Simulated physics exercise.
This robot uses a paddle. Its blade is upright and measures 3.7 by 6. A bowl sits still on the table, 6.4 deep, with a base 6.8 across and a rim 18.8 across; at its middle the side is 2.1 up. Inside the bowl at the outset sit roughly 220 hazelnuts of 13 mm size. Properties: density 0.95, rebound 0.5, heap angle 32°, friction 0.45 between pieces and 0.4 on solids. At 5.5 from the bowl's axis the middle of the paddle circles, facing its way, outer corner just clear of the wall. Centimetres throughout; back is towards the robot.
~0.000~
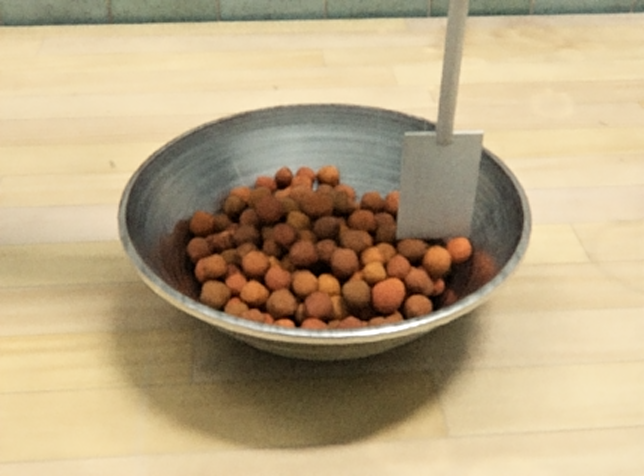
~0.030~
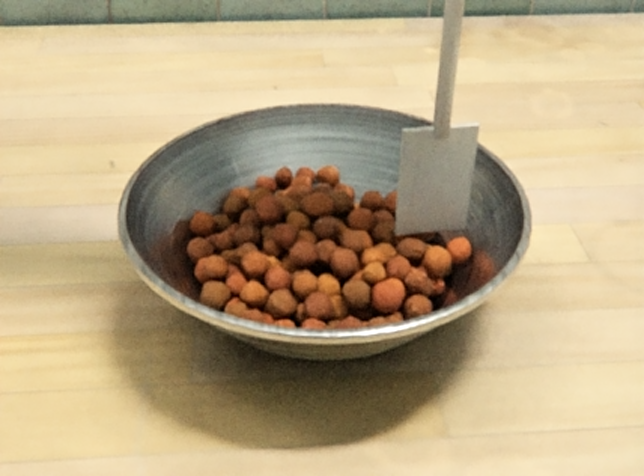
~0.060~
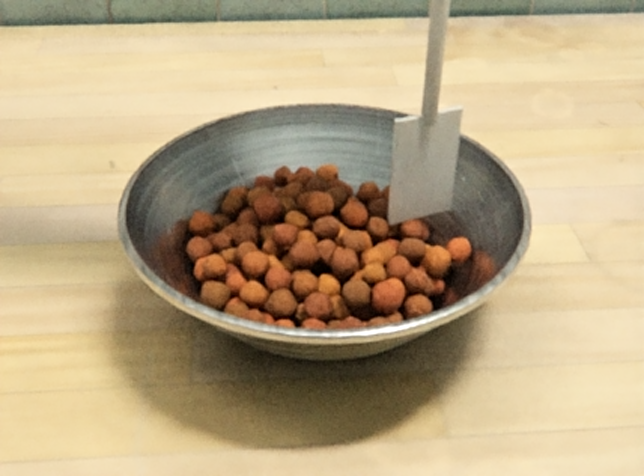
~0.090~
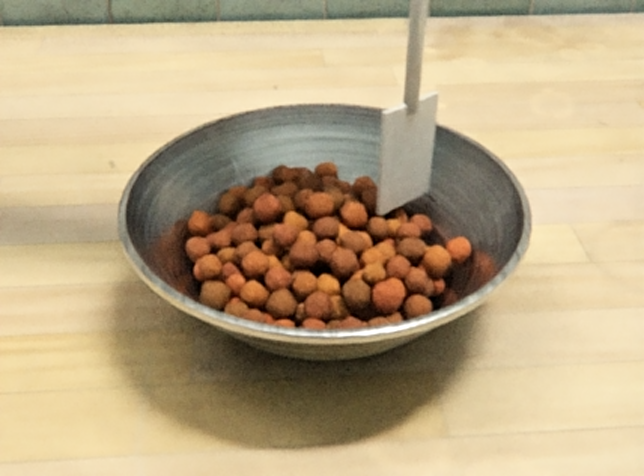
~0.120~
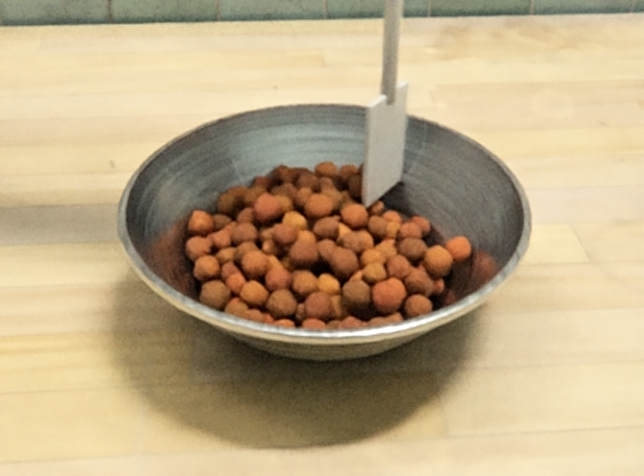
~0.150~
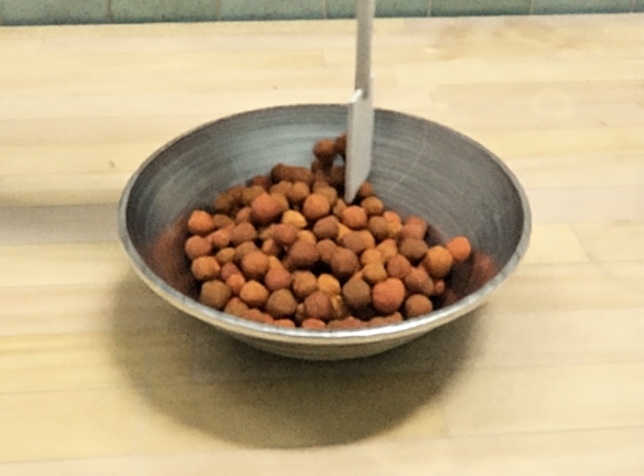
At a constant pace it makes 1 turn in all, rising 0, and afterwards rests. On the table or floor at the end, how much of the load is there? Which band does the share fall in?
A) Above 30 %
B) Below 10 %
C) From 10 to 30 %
Below 10 % (B).
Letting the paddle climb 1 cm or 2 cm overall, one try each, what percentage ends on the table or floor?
Some 0 and some 0 per cent.
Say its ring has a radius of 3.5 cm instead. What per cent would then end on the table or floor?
That would give close to 5 per cent.
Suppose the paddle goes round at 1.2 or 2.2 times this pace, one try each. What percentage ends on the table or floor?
Roughly 5 and 25 per cent.
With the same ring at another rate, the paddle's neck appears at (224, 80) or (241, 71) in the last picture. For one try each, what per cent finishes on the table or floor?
Some 25 and 20 per cent.
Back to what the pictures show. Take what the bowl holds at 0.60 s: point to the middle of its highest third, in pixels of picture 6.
Near (388, 269).
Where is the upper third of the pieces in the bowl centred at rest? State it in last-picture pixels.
Roughly at pixel (367, 227).
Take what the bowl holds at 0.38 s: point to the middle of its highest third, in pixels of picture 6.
I'd put it at around (259, 261).
After 0.38 s, 179° round, highest piece 7 above the table; 220 in the bowl, 1 on the table or floor.
After 0.60 s, 293° round, highest piece 8 above the table; 216 in the bowl, 4 on the table or floor, 1 in flight or on the tool.
After 0.91 s, 0° round, highest piece 6 above the table; 215 in the bowl, 6 on the table or floor.
After 1.61 s, 0° round, highest piece 5 above the table; 215 in the bowl, 6 on the table or floor.
At rest, 215 in the bowl, 6 on the table or floor. That is 3 % on the table or floor.
